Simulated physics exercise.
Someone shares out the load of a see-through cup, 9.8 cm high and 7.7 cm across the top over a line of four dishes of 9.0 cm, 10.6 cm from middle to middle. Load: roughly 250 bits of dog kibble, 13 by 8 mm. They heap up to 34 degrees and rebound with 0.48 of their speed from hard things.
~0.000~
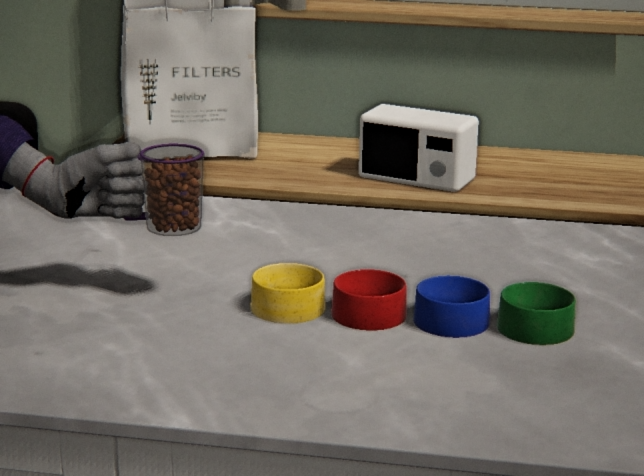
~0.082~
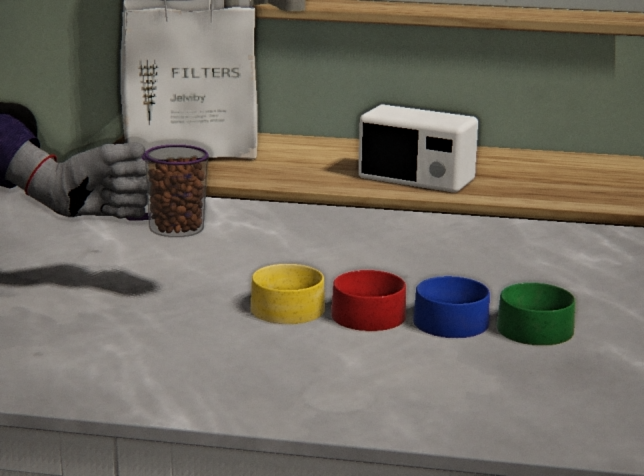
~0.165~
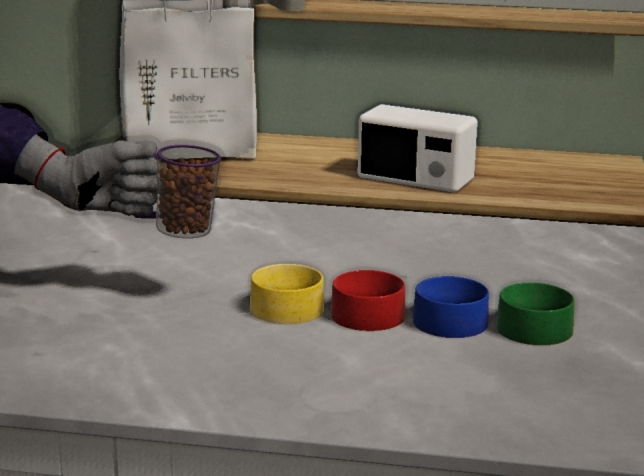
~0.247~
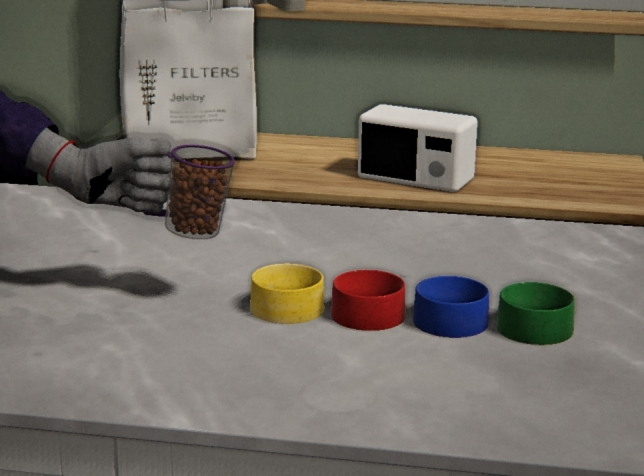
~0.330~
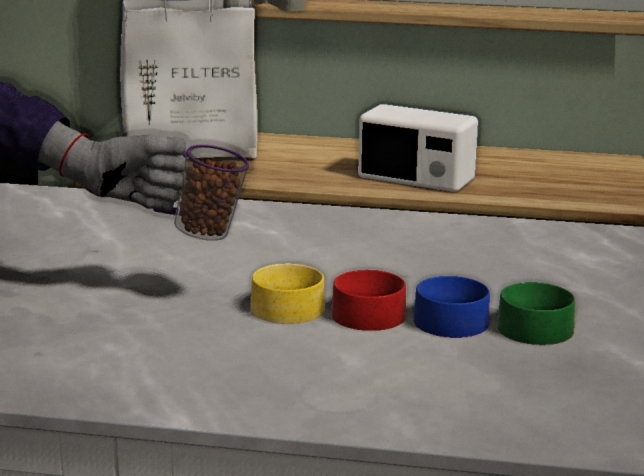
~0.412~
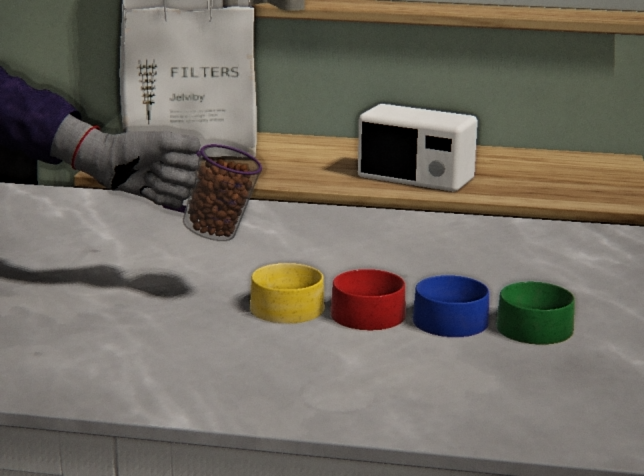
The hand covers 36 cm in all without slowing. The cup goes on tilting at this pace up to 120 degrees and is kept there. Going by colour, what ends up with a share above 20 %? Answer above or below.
Red below, blue below, green above, yellow below, counter above.
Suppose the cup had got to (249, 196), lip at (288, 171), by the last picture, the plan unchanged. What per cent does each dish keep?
Red 0; blue 10; green 50; yellow 0.
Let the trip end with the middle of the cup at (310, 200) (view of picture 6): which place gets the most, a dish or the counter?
Most goes to: Red.
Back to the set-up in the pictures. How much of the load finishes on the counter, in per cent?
Some 45 per cent.
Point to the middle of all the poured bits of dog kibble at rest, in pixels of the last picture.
Around (513, 319).
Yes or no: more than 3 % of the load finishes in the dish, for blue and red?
Blue yes, red no.
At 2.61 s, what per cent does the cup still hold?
About 15 per cent.
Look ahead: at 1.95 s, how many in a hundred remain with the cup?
About 95 per cent.
After 1.33 s, tilt 65 degrees; cup holds 100 %.
After 1.95 s, tilt 97 degrees; cup holds 95 %, blue 5 %.
Then, at 2.61 s, tilt 120 degrees; cup holds 15 %, blue 10 %, green 40 %.
At rest (3.4 s), red 0 %, blue 10 %, green 45 %, yellow 0 %, counter 45 %.
